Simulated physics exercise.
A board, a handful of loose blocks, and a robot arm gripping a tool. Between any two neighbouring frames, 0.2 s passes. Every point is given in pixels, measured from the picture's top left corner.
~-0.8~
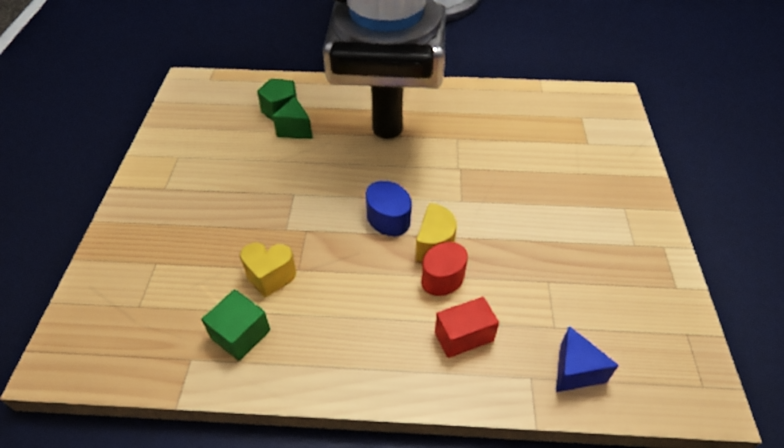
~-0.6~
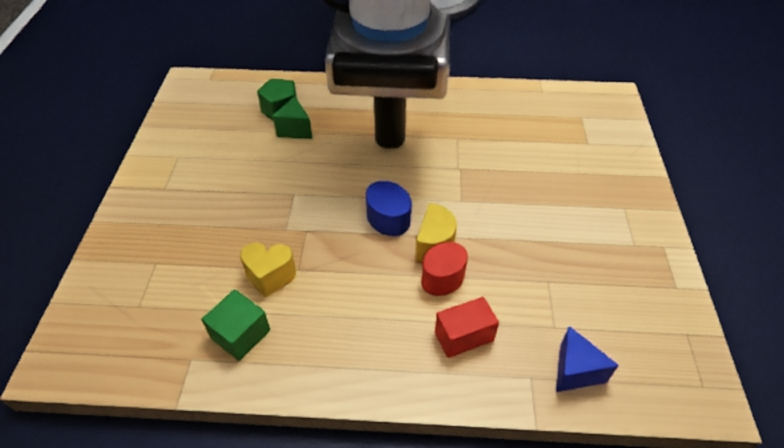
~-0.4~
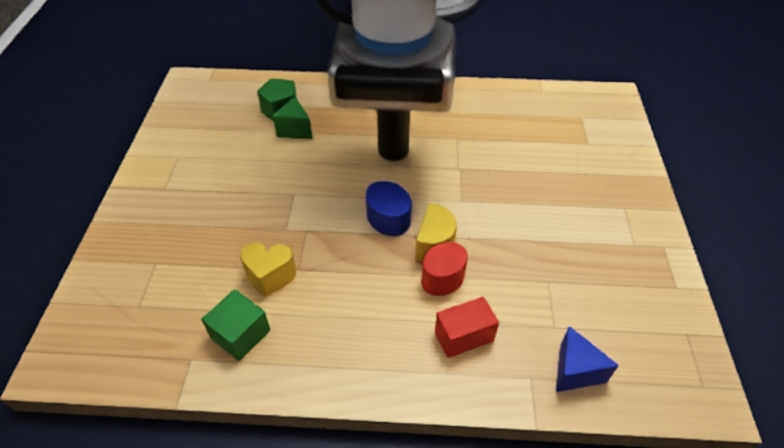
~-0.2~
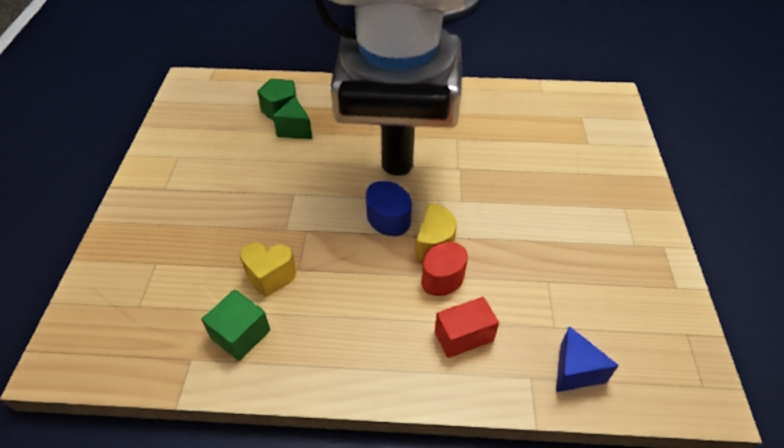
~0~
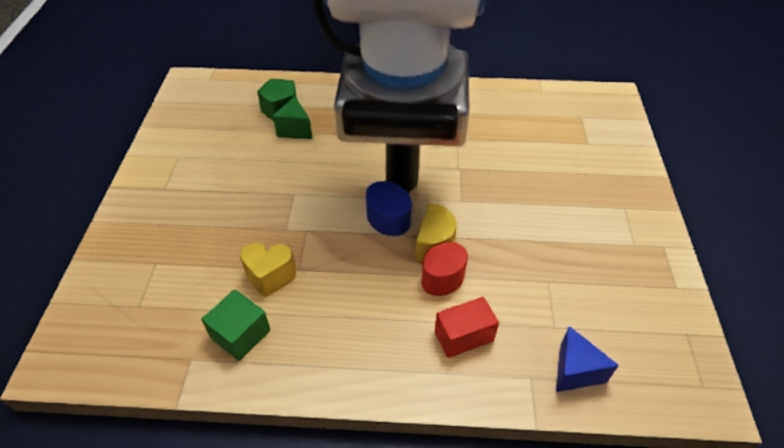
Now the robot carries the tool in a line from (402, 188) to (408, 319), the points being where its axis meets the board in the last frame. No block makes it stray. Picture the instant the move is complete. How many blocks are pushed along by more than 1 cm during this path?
My forecast: 1.
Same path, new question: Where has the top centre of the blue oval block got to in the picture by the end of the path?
I predict (361, 256).
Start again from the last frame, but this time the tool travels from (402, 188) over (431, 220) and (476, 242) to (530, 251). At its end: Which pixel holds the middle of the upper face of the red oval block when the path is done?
I expect it at (448, 287).
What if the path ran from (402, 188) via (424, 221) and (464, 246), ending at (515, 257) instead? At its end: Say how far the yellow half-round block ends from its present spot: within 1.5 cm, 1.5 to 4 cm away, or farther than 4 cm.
Long: Over 4 cm.
The first path, step by step. One third of the way, tool (403, 221); blue oval block (376, 233), turned 30° clockwise.
Two thirds of the way, tool (405, 264); blue oval block (361, 256), turned 75° clockwise; yellow half-round block (440, 225); red oval block (448, 261).
At the end, tool (408, 313); blue oval block (361, 256), turned 75° clockwise; yellow half-round block (440, 225); red oval block (449, 261); red rectangular block not moved.
